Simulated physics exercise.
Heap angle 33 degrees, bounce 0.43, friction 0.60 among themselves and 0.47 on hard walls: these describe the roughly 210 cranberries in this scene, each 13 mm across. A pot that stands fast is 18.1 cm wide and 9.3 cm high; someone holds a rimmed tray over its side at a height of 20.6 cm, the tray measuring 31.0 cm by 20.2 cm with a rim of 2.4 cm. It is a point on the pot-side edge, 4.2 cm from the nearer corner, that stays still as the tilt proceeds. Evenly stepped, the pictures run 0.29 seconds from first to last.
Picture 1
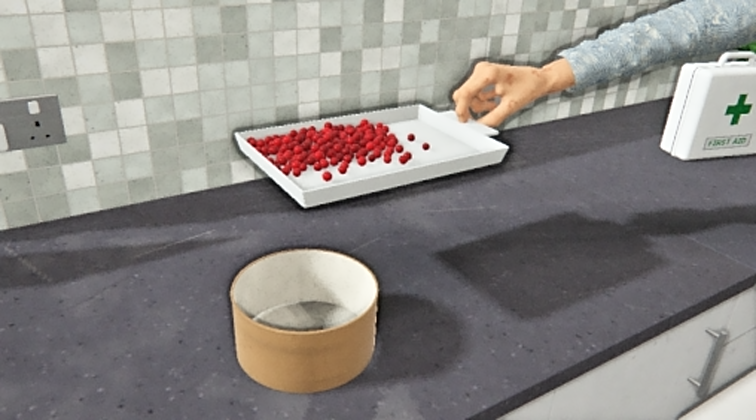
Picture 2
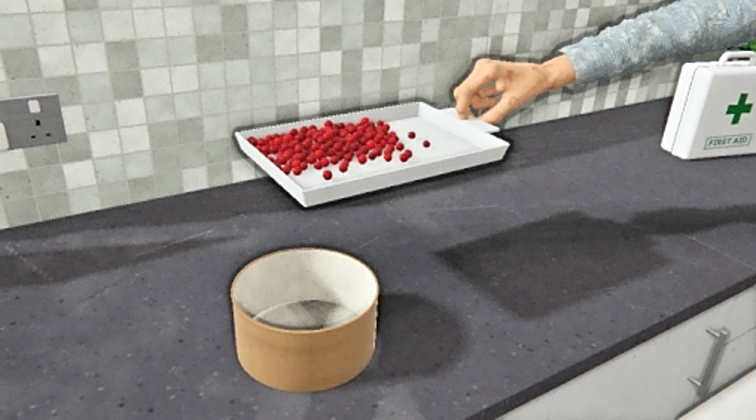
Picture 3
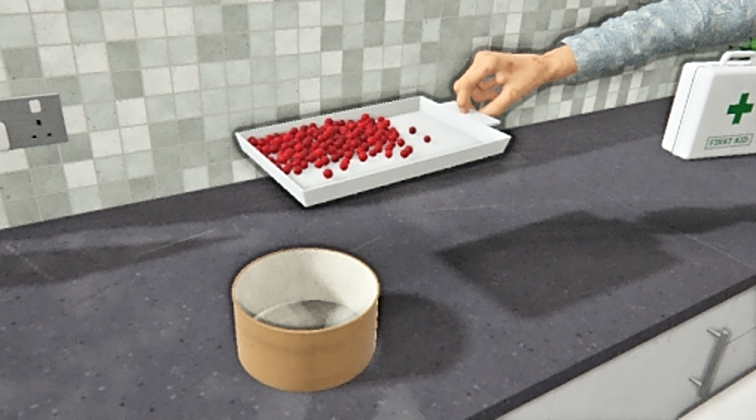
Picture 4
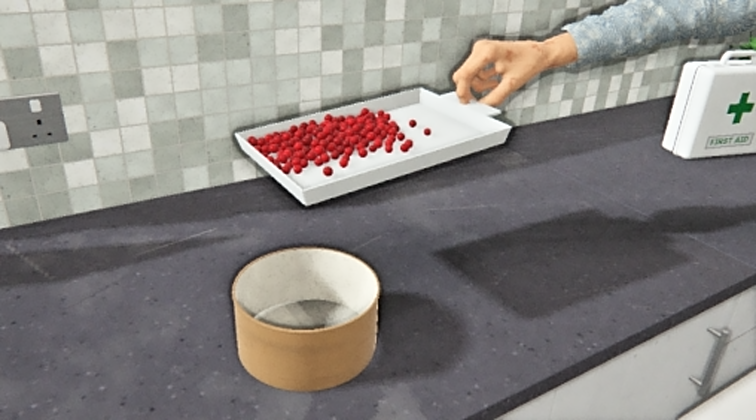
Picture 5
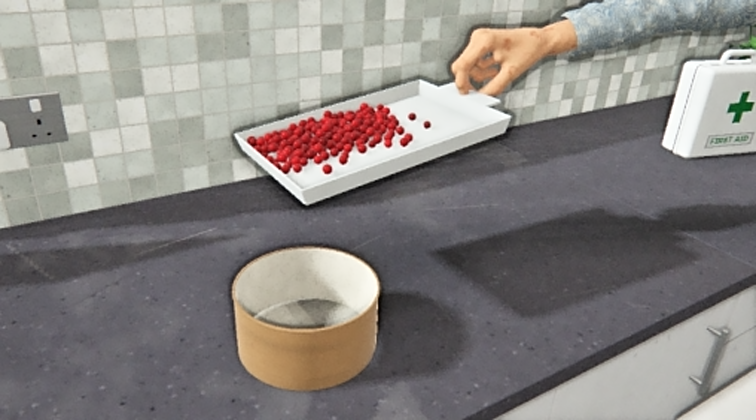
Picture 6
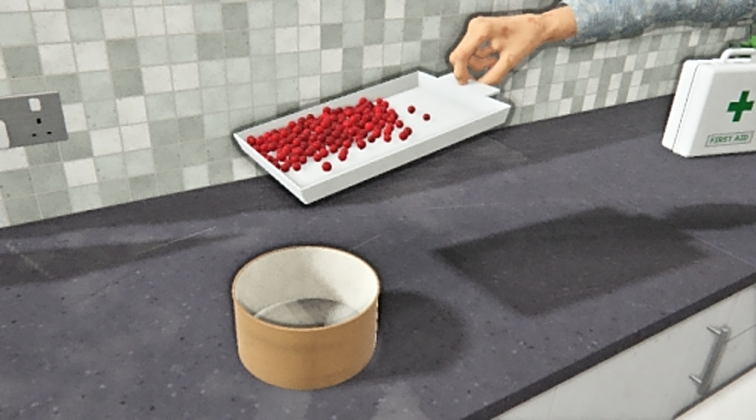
On a dark kitchen counter, a hand gripping the right end of a white tray of red berries slowly raised that end a little, while a round tan pot stood still in front.
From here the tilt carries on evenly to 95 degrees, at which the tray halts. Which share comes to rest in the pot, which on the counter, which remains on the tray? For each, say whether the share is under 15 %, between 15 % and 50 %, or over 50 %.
Pot: Under 15 %; counter: Over 50 %; left on the tray: Under 15 %.
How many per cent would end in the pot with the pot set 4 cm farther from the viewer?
20 per cent.
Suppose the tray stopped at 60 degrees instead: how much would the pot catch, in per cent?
That would give about 0 per cent.
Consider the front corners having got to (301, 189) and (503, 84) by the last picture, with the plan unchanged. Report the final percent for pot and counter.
You'd end with pot at 20 and counter at 80.
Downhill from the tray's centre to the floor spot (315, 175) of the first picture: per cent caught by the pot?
Around 40 percent of them.
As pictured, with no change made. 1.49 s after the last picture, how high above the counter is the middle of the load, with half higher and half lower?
Roughly 24 centimetres.
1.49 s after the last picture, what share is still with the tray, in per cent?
Something like 85 percent, roughly.
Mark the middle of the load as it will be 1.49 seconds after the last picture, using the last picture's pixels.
At that time the load is centred around (264, 143).
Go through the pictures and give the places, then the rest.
In the first frame, tray tilt 0 degrees, front corners at (305, 189) and (502, 146); middle of the pieces at (325, 149); pot at (306, 287).
In the second frame, tray tilt 1 degrees, front corners at (305, 188) and (503, 143); middle of the pieces at (326, 147).
In the third frame, tray tilt 3 degrees, front corners at (305, 188) and (504, 136); middle of the pieces at (326, 145).
In the fourth frame, tray tilt 5 degrees, front corners at (305, 188) and (505, 126), lowest corner left back; middle of the pieces at (326, 142).
In the fifth frame, tray tilt 8 degrees, front corners at (304, 187) and (505, 116), lowest corner left back; middle of the pieces at (326, 139).
In the sixth frame, tray tilt 10 degrees, front corners at (303, 186) and (504, 106), lowest corner left back; middle of the pieces at (325, 136); pot at (307, 284).
Then, 0.90 s after the last picture, tilt 49 degrees; the tray holds 100 %, the pot 0 %.
Then, 1.49 s after the last picture, tilt 76 degrees; the tray holds 85 %, the pot 0 %.
Then, 2.15 s after the last picture, tilt 95 degrees; the tray holds 10 %, the pot 5 %.
In the end, pot 5 %, counter 95 %, tray 0 %.
